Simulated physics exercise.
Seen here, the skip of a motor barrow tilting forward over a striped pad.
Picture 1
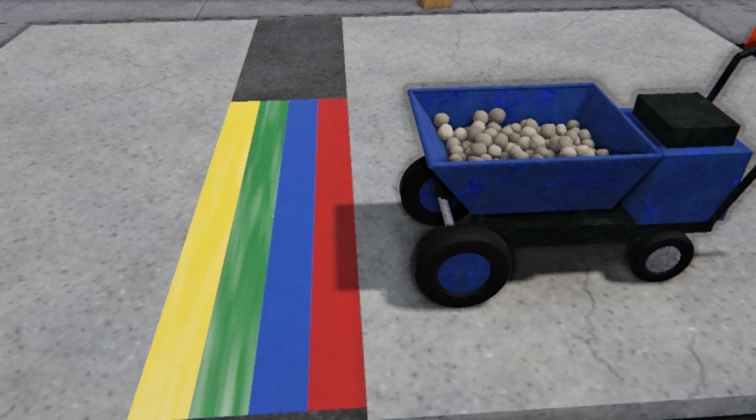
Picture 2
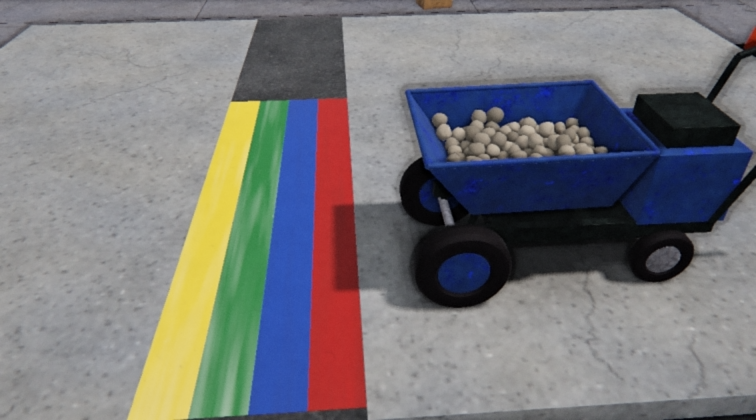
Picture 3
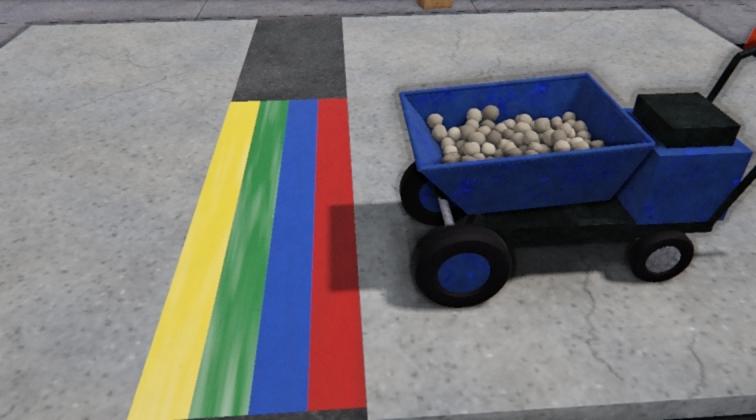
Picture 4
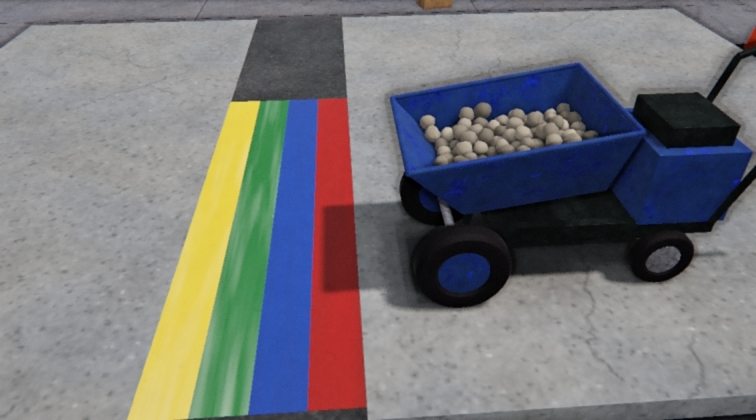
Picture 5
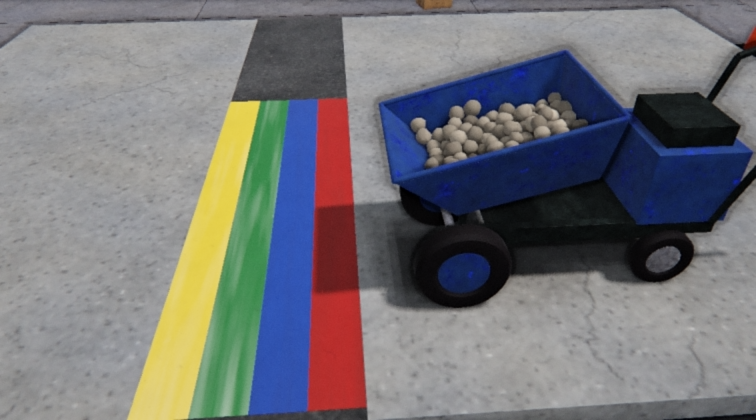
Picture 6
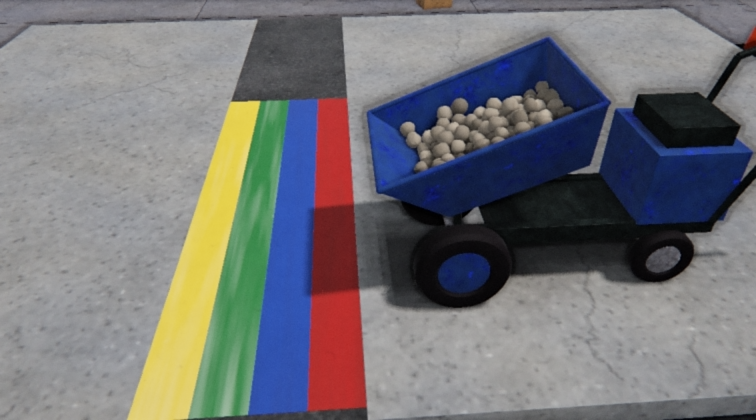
On a pale concrete surface, a blue motor barrow loaded with river pebbles stands to the right of a pad striped yellow, green, blue and red. Its skip, level at first, tilts slightly toward the stripes, then tips clearly down to the left as its rear rises, the pebbles still inside.
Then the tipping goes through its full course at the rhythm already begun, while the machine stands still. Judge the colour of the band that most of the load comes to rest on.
Most of it rests on the blue band.
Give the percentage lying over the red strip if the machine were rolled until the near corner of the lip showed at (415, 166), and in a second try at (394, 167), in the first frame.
The first gives 10 %, the second 0 %.
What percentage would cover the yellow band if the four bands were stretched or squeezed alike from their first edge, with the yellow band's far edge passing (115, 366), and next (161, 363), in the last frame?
First 10 in a hundred, then 10 in a hundred.
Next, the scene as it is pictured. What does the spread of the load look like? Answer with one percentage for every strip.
The red strip gets close to 20, the blue strip close to 35, the green strip close to 20 and the yellow strip close to 10.
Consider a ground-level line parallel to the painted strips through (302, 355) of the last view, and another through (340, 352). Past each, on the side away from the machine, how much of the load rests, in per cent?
Respectively 70 and 90 %.
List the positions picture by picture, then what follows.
Lip of the skip at (431, 166), level; top of the load at (516, 152), river pebbles; red strip at (336, 346); blue strip at (283, 349); green strip at (229, 353); yellow strip at (175, 356), in the first frame.
Lip of the skip at (428, 167), tipped barely; top of the load at (522, 142), in the second frame.
Lip of the skip at (420, 169), tipped barely; top of the load at (531, 141), in the third frame.
Lip of the skip at (409, 174), tipped a little; top of the load at (544, 132), in the fourth frame.
Lip of the skip at (395, 181), tipped clearly; top of the load at (549, 130), in the fifth frame.
Lip of the skip at (379, 191), tipped clearly; top of the load at (535, 121); red strip at (336, 346); blue strip at (283, 349); green strip at (229, 353); yellow strip at (175, 356), in the sixth frame.
Soon after the last picture, skip tipped steeply; all in the skip.
A little later, skip tipped right over; about half in the skip; a small part over the red strip; about a third over the blue strip; a small part over the green strip.
Later still, skip tipped right over; a small part in the skip; about a quarter over the red strip; about a third over the blue strip; about a quarter over the green strip; a small part over the yellow strip; a stray few off the paint.
At rest, skip tipped right over; a small part in the skip; about a quarter over the red strip; about a third over the blue strip; about a quarter over the green strip; a small part over the yellow strip; a stray few off the paint.
